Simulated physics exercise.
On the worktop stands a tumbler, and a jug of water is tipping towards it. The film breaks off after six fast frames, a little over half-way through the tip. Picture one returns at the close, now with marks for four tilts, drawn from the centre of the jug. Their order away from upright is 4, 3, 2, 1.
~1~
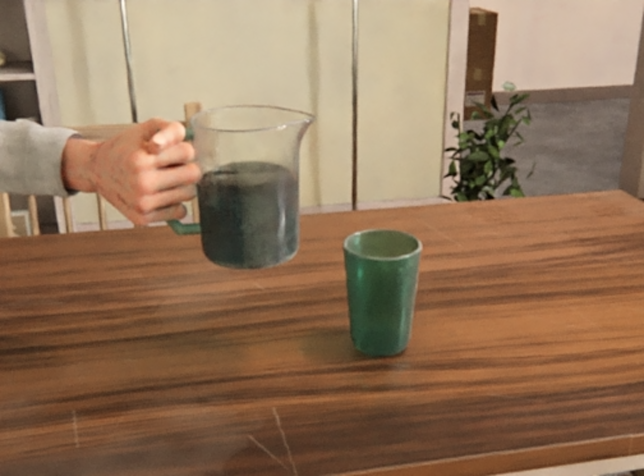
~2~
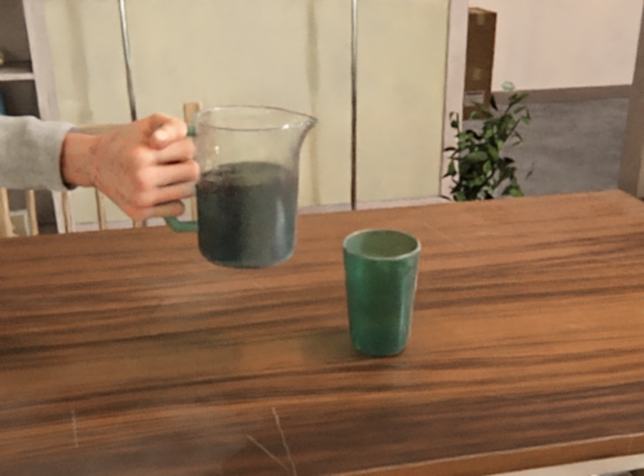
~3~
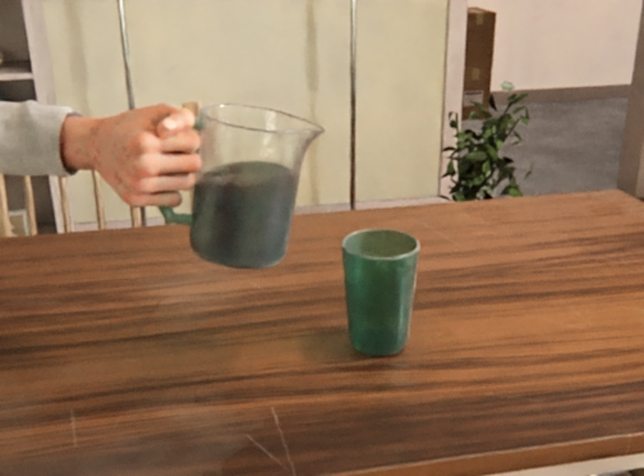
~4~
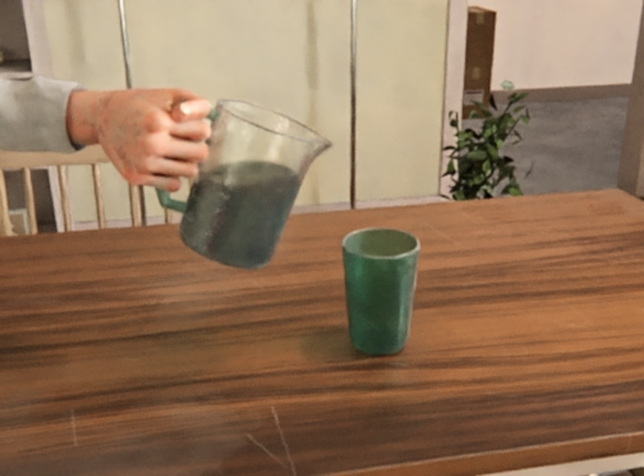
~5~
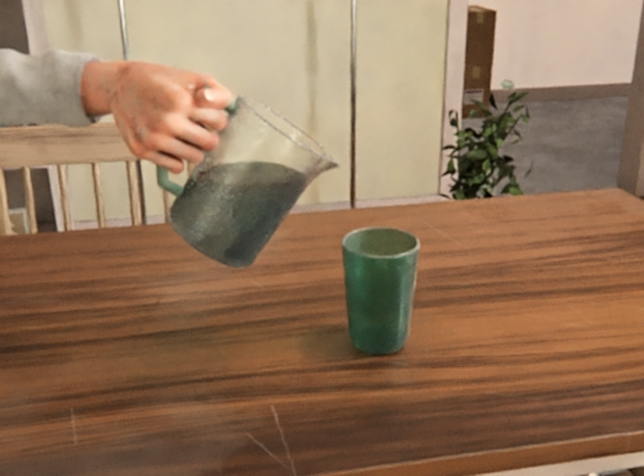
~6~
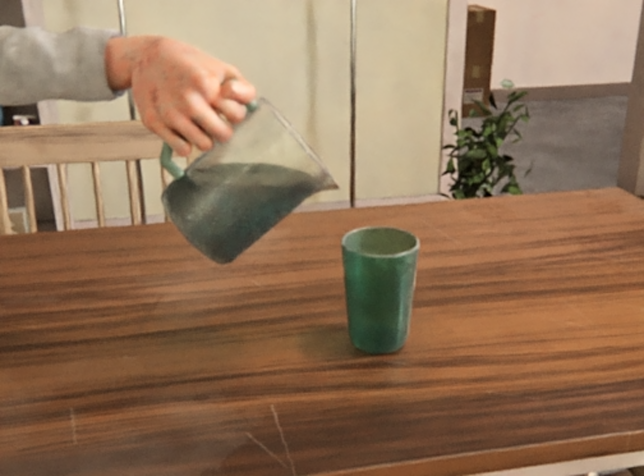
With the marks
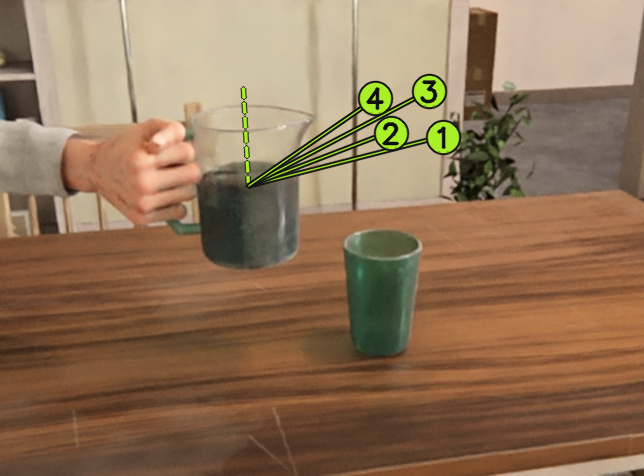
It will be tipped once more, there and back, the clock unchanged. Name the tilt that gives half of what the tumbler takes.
Mark 2 does it best.
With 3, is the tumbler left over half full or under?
Under.
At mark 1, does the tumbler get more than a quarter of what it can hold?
Yes, clearly.
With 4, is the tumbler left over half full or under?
Under.
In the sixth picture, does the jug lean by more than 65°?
No.
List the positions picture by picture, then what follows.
Upright, lip at (314, 117); rim of the tumbler round (382, 243); nothing has left yet.
Tipped about 3°, lip at (316, 120); nothing has left yet.
Tipped about 10°, lip at (323, 129); nothing has left yet.
Tipped about 22°, lip at (332, 143); nothing has left yet.
Tipped about 36°, lip at (338, 164); nothing has left yet.
Tipped about 50°, lip at (338, 186); nothing has left yet.
On the marked copy, 1 at (426, 140); 2 at (374, 137); 3 at (414, 98); 4 at (361, 108).
With 1, the tumbler ends with about 66 % of what it can hold; 5 % of the water is spilt.
With 2, the tumbler ends with about 52 % of what it can hold.
With 3, the tumbler ends with about 33 % of what it can hold.
With 4, the tumbler ends with about 17 % of what it can hold.
